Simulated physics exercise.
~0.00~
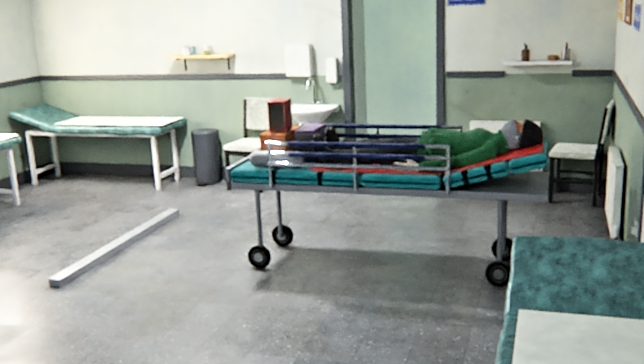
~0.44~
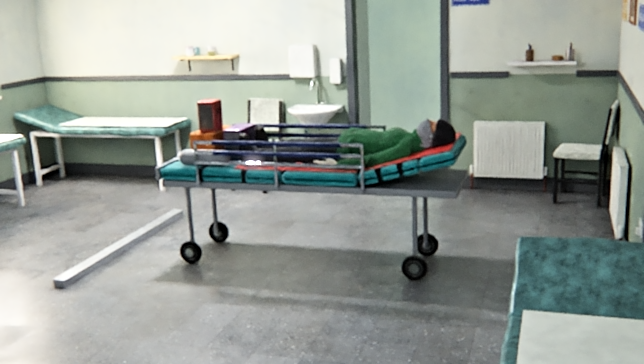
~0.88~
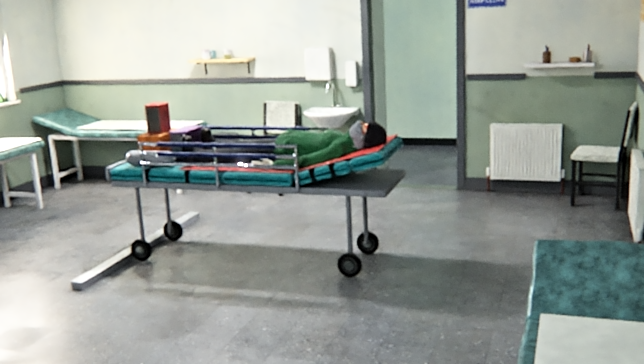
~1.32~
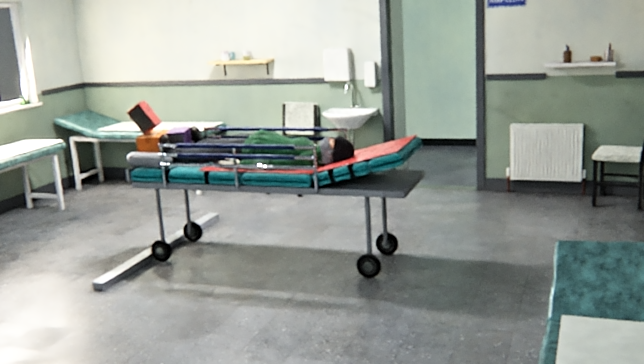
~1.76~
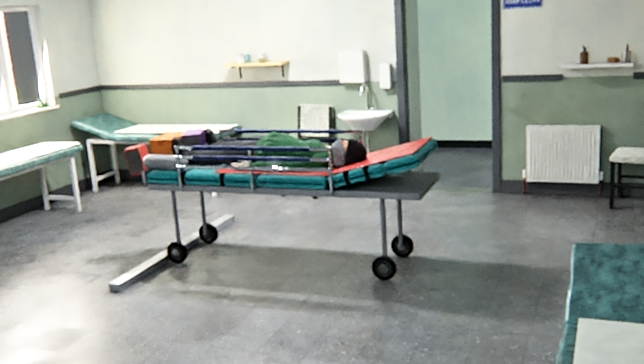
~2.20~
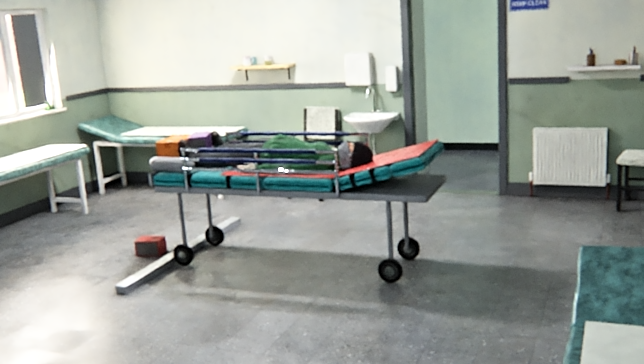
In a pale green medical room with padded couches along the walls, a person in green lies on a wheeled gurney with a red box-shaped pump, an orange bag and other items near the feet. The gurney rolls left across the grey floor toward a low sill while the view pans slightly left. As its wheels reach the sill it stops, and the person slides a little toward the foot end. The red pump tips over, tumbles past the end and drops. It ends on its side on the floor beside the sill, while the person and the other items stay aboard.
